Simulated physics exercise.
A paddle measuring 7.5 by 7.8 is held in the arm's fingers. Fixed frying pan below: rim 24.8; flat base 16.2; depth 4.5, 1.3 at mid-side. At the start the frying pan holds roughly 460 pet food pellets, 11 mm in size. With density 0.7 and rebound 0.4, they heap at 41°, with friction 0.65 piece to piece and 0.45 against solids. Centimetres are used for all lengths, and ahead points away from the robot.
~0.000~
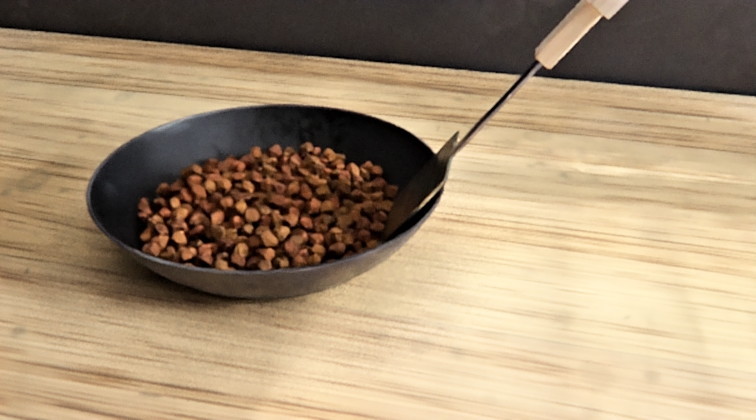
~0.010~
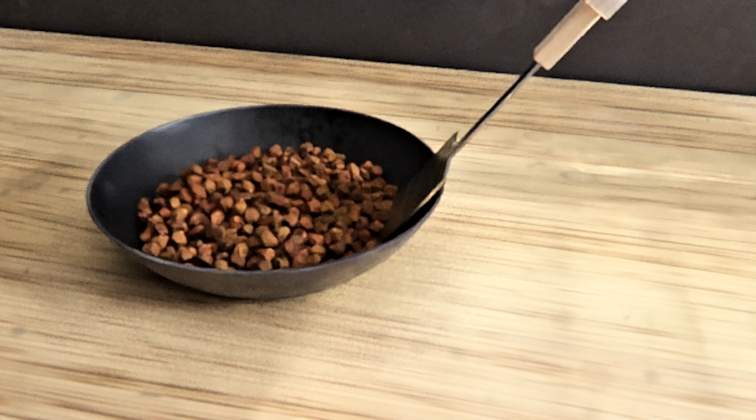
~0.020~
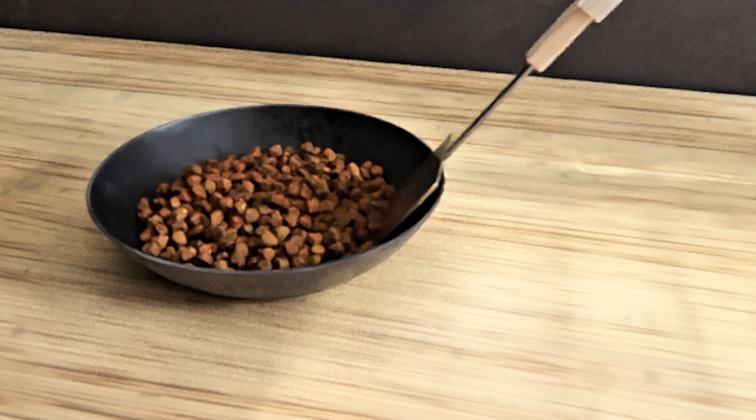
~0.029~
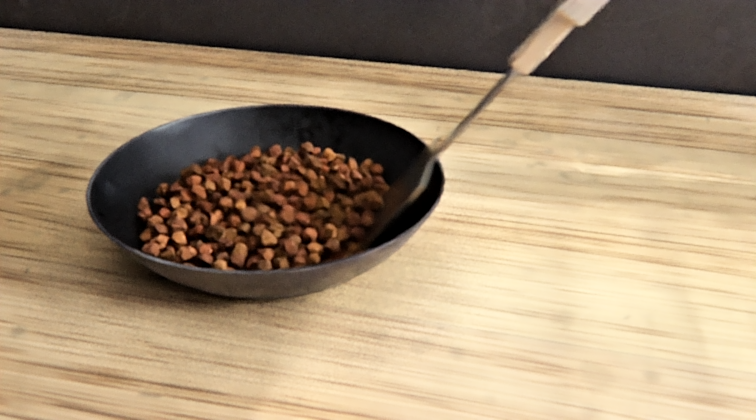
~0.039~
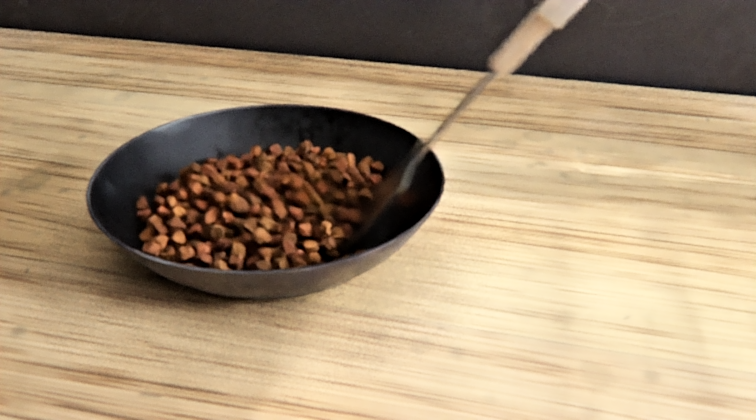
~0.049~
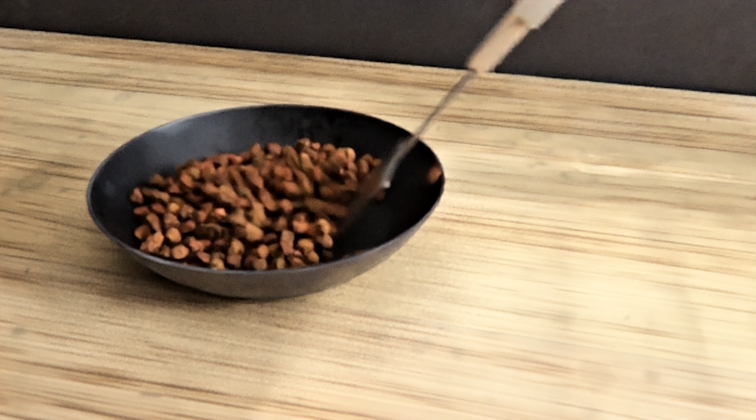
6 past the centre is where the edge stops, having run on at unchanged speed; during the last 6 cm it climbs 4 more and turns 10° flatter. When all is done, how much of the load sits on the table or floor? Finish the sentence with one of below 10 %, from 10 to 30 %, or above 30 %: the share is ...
The share is from 10 to 30 %.
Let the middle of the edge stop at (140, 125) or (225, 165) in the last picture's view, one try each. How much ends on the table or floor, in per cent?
The two tries give near 35 and near 15 in a hundred.
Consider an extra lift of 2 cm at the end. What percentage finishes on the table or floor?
I'd say close to 15 per cent.
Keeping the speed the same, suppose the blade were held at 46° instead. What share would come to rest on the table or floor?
Somewhere around 15 per cent would end on the table or floor.
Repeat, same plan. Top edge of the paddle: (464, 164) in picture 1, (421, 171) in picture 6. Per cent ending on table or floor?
Some 15 per cent.
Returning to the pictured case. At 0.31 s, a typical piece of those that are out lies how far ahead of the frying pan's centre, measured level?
The distance is around 22 cm.
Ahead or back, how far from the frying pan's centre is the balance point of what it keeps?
Forward offset: Roughly 4.5 cm.
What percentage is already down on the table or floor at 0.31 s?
It works out to about 15 in a hundred.
By 0.07 s, sloping 55°, highest piece 11 above the table; 462 in the frying pan, 1 on the blade or in flight.
By 0.10 s, sloping 52°, highest piece 16 above the table; 462 in the frying pan, 1 on the blade or in flight.
By 0.31 s, sloping 45°, highest piece 37 above the table; 375 in the frying pan, 73 on the table or floor, 15 on the blade or in flight.
By 1.36 s, sloping 45°, highest piece 5 above the table; 375 in the frying pan, 88 on the table or floor.
Final count, 375 in the frying pan, 88 on the table or floor. That is 19 % on the table or floor.
